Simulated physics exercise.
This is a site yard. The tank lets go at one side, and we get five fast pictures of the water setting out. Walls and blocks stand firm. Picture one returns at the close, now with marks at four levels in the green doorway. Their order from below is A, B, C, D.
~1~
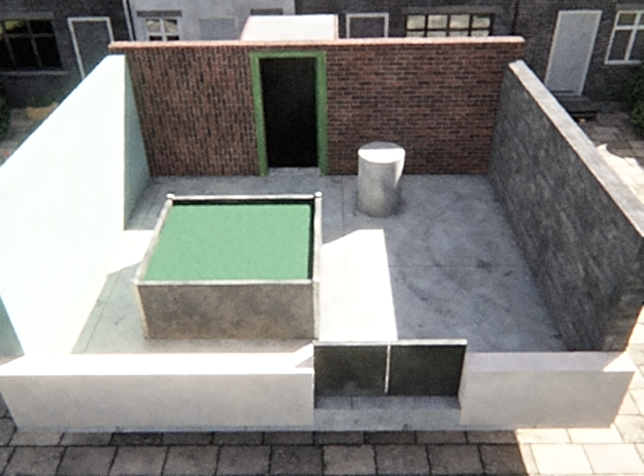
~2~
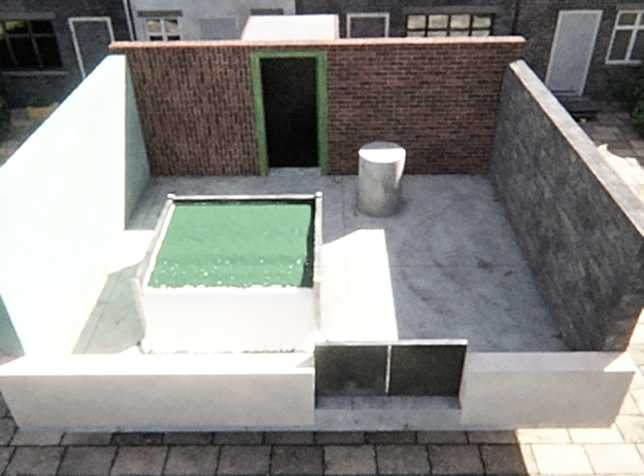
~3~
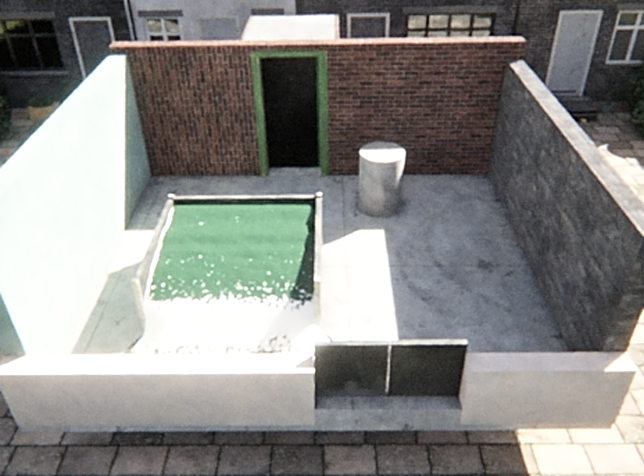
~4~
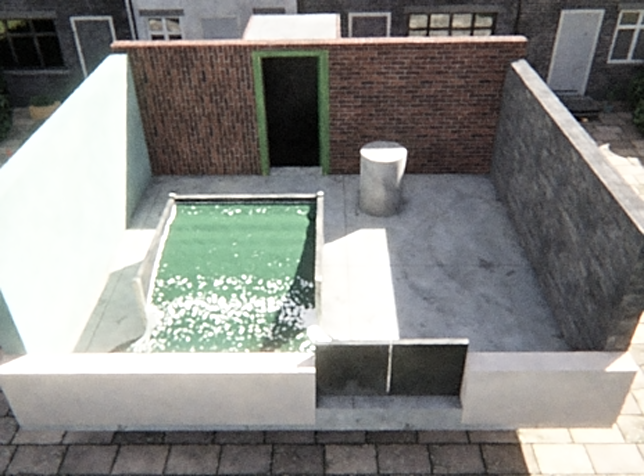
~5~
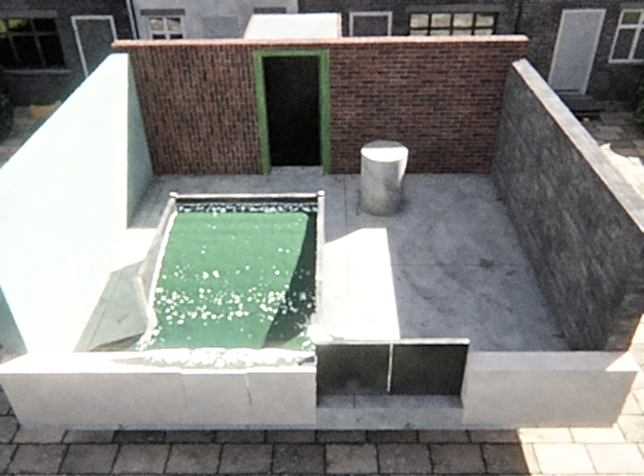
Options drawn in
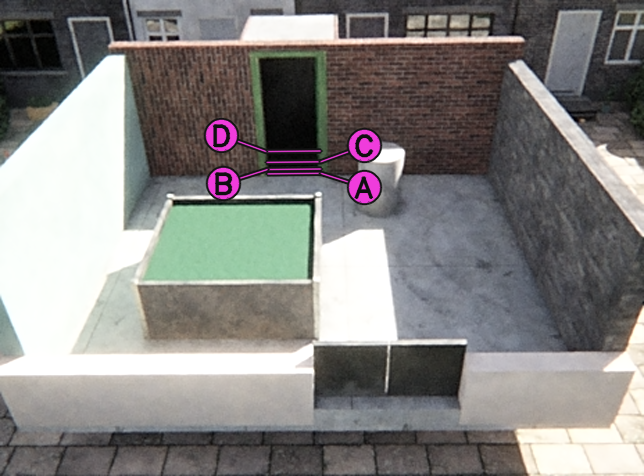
In a walled yard with a green-framed doorway and a metal drum, a square tank of green water stood still, then its front gave way and the water poured forward to the low front wall.
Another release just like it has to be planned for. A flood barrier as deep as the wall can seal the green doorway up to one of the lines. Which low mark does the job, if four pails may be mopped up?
B.
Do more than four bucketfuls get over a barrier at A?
Yes.
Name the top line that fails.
A it is.
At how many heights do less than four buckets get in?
Three of the four.
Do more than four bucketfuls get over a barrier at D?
No, that is safe.
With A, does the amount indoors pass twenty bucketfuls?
No, less.
On the marked copy, A at (294, 173); B at (294, 169); C at (293, 162); D at (293, 151); from the bottom up A, B, C, D.
If A is chosen, about 8 bucketfuls get in.
If B is chosen, a splash gets over, under a bucket.
If C is chosen, nothing gets over.
If D is chosen, nothing gets over.
